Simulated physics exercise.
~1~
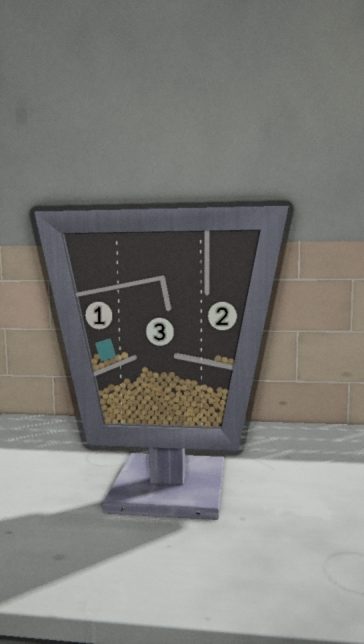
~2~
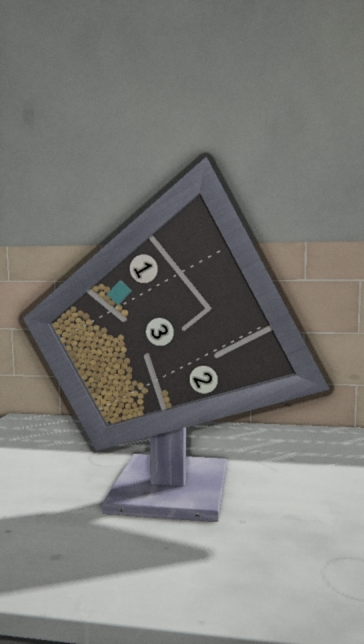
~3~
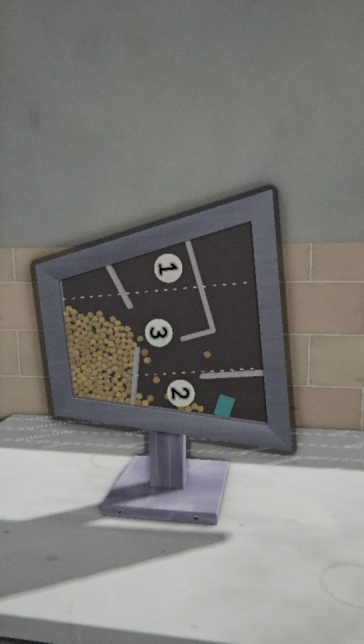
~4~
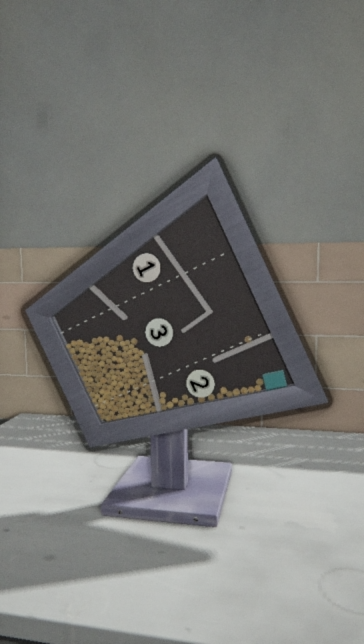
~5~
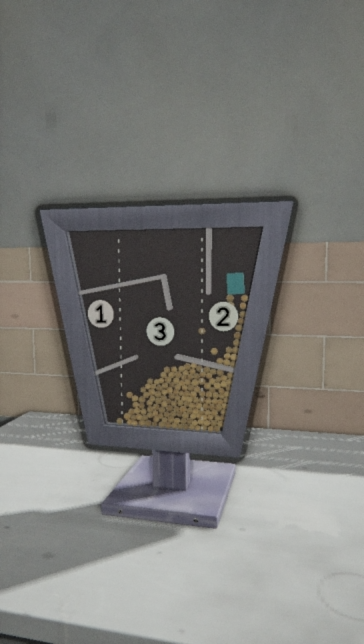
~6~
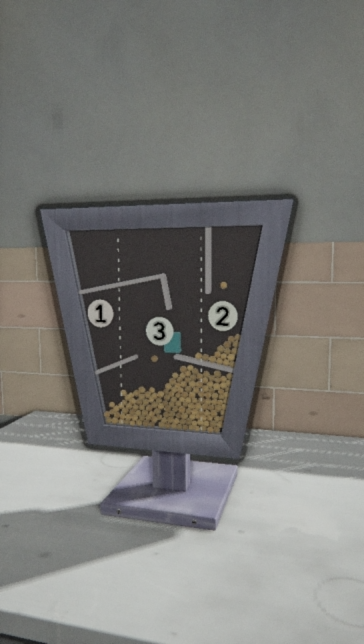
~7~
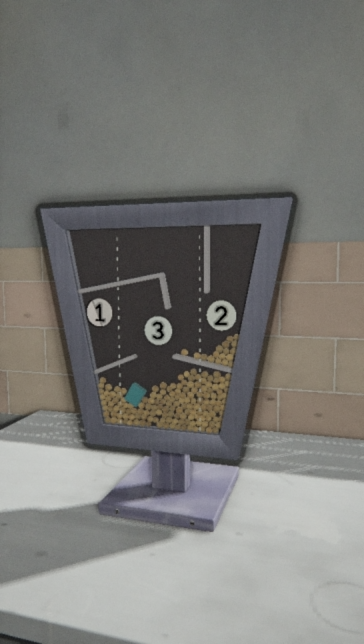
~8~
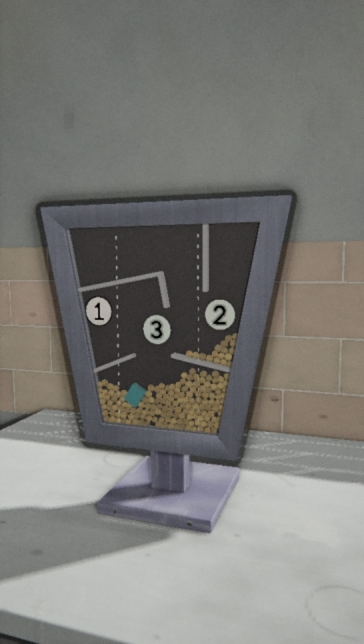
The clip shows an upright case of pale beads and a turquoise block on a stand, turning clockwise onto its side, then swinging back level as its contents tumble rightward and spill down, leaving the block resting among the beads at the lower left of the middle strip.
